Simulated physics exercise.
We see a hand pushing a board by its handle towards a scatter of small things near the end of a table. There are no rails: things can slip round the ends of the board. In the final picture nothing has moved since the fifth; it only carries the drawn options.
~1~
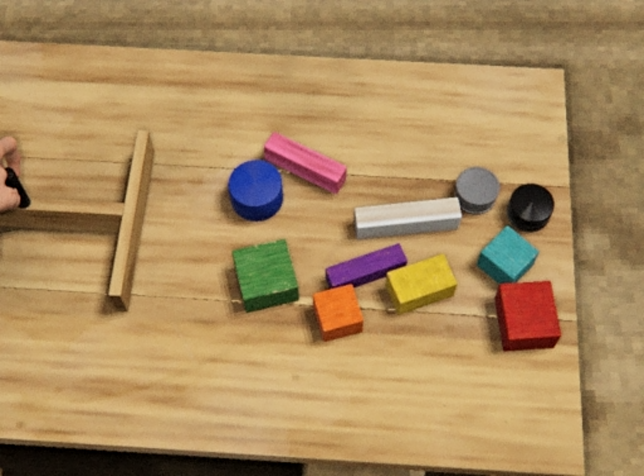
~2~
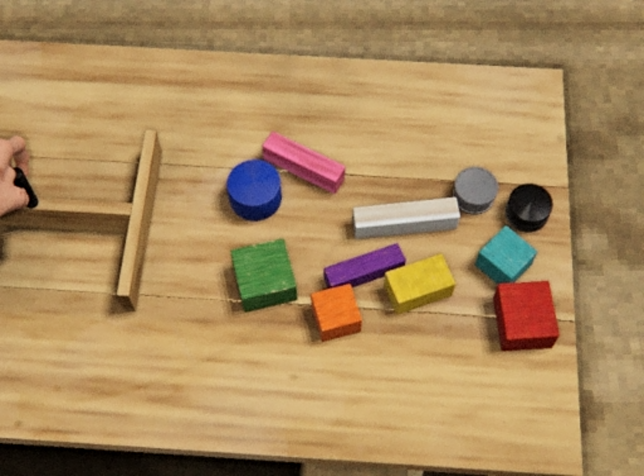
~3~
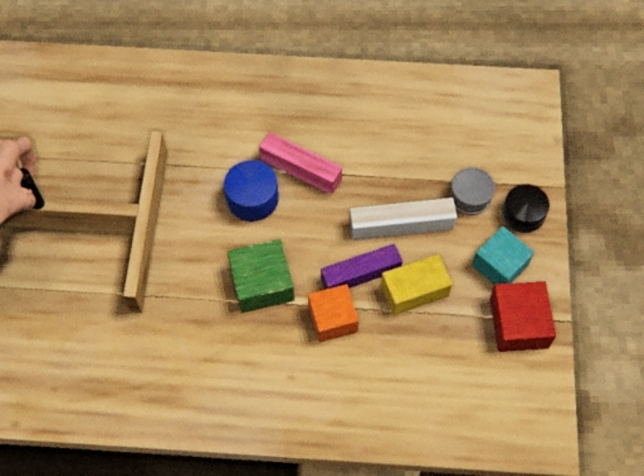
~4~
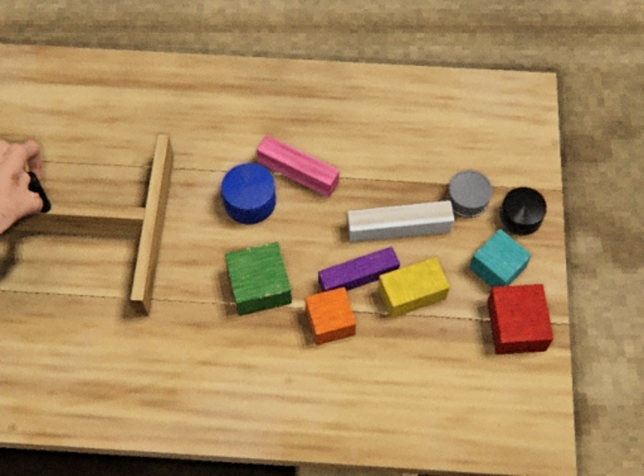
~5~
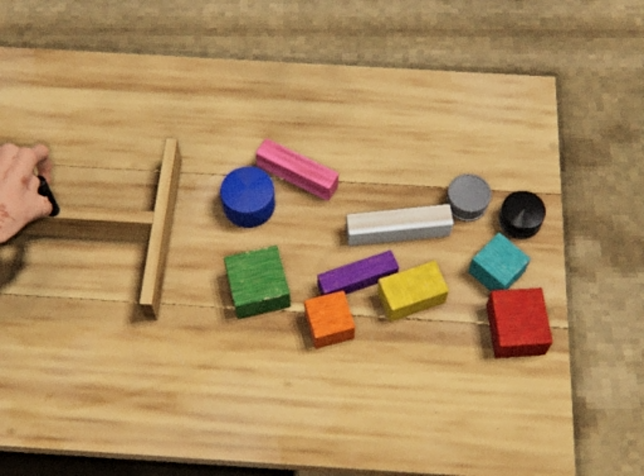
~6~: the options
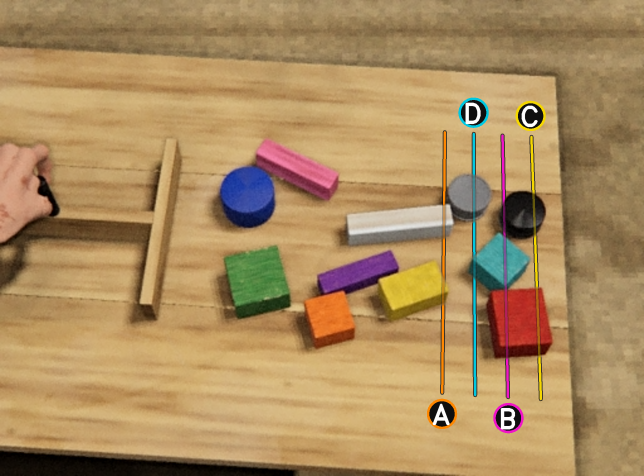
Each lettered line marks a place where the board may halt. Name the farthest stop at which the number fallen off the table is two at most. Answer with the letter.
A is the last line within the limit.
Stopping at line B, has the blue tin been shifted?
Yes.
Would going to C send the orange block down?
No.
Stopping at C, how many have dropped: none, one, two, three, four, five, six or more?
By then, six or more.
On the marked copy, A at (444, 254); B at (505, 258); C at (536, 259); D at (474, 256).
Following A. Soon after the start, board (261, 224); orange block (337, 321); pink stick (317, 174).
Later, board (363, 230); grey tin (476, 196); yellow block (456, 298).
In the end, board (443, 234); red block over the edge; black tin over the edge; two fallen.
As for the rest, B drops six; C drops ten; D drops four.
